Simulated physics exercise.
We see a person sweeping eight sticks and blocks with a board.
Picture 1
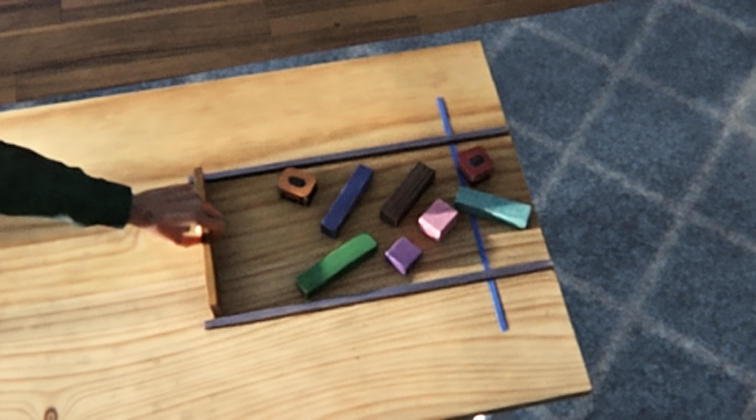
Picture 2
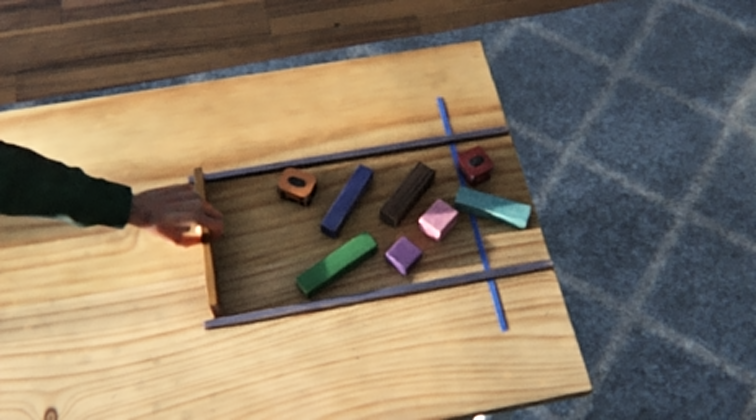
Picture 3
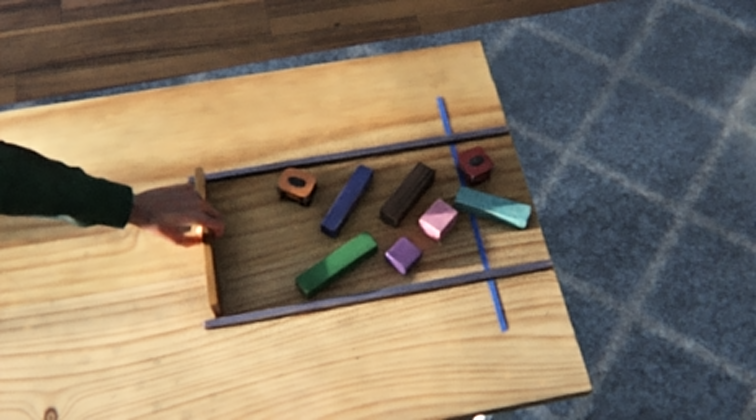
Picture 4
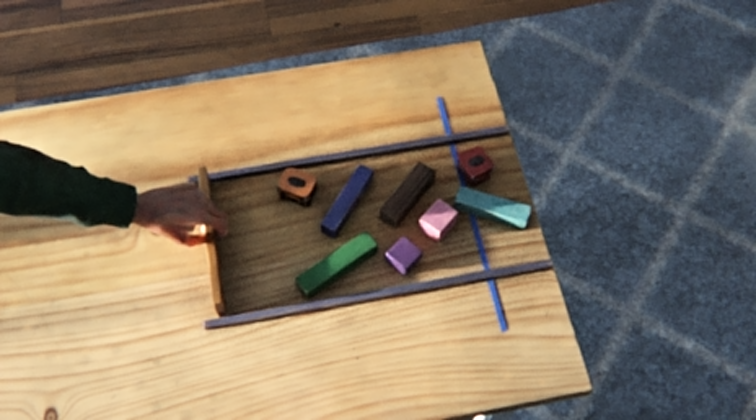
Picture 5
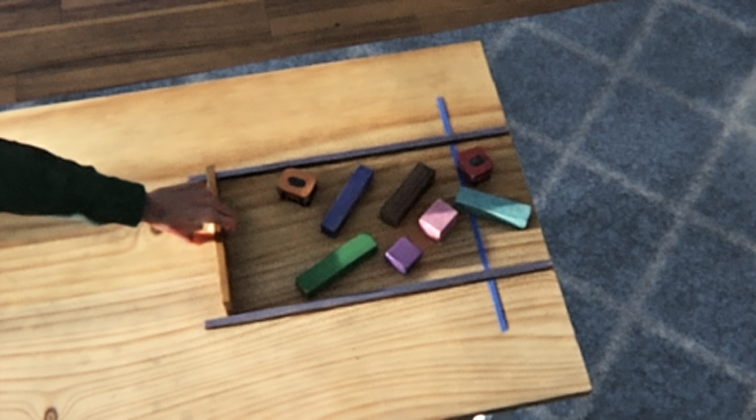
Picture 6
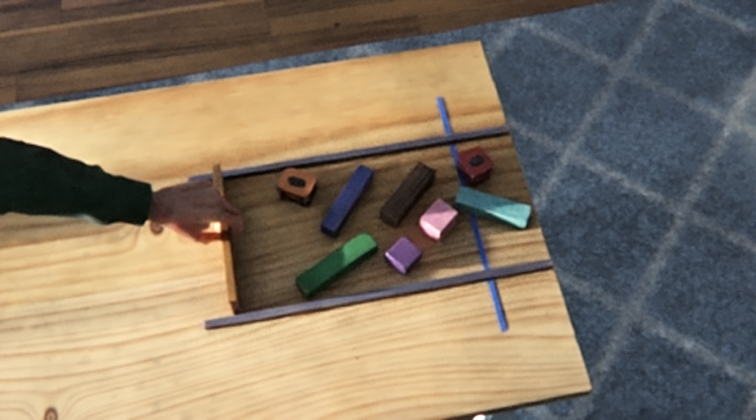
On a wooden tabletop, a hand holding a board still, then sliding it slightly right toward eight scattered coloured sticks and blocks.
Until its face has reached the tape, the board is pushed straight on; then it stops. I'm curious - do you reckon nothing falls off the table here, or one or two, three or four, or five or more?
Band: One to two.
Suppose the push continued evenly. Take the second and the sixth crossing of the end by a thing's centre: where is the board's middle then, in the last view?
First roughly (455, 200), later roughly (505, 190).
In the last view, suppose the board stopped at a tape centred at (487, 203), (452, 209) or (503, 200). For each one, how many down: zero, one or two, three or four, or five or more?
Try 1 - three or four; try 2 - no fall at all; try 3 - five or more.
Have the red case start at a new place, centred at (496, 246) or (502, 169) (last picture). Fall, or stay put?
At the first place it keeps its place, and at the second it does not stay.
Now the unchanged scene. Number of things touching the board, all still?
Number: 3.
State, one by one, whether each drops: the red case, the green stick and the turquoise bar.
Outcome: Red case goes down; green stick does not drop; turquoise bar goes down.
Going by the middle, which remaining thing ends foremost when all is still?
Closest at the end: The brown stick.
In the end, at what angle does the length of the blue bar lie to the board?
Roughly 30 degrees.
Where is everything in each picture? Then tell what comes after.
The first frame shows turquoise bar (492, 208); red case (475, 166); pink block (438, 220); board (208, 241); tape (469, 206).
The second frame shows red case (475, 166); green stick (337, 265).
The third frame shows pink block (438, 221); purple block (404, 256).
The fourth frame shows turquoise bar (492, 208); orange case (298, 187).
The fifth frame shows red case (475, 166); board (220, 239).
The sixth frame shows turquoise bar (492, 208); red case (475, 166); pink block (438, 221); board (227, 238); tape (469, 206).
Soon after, none off yet; turquoise bar at rest near (492, 208); red case at rest near (475, 166); pink block at rest near (438, 221).
In the end, the number that fall off is one or two; gone, red case and turquoise bar.
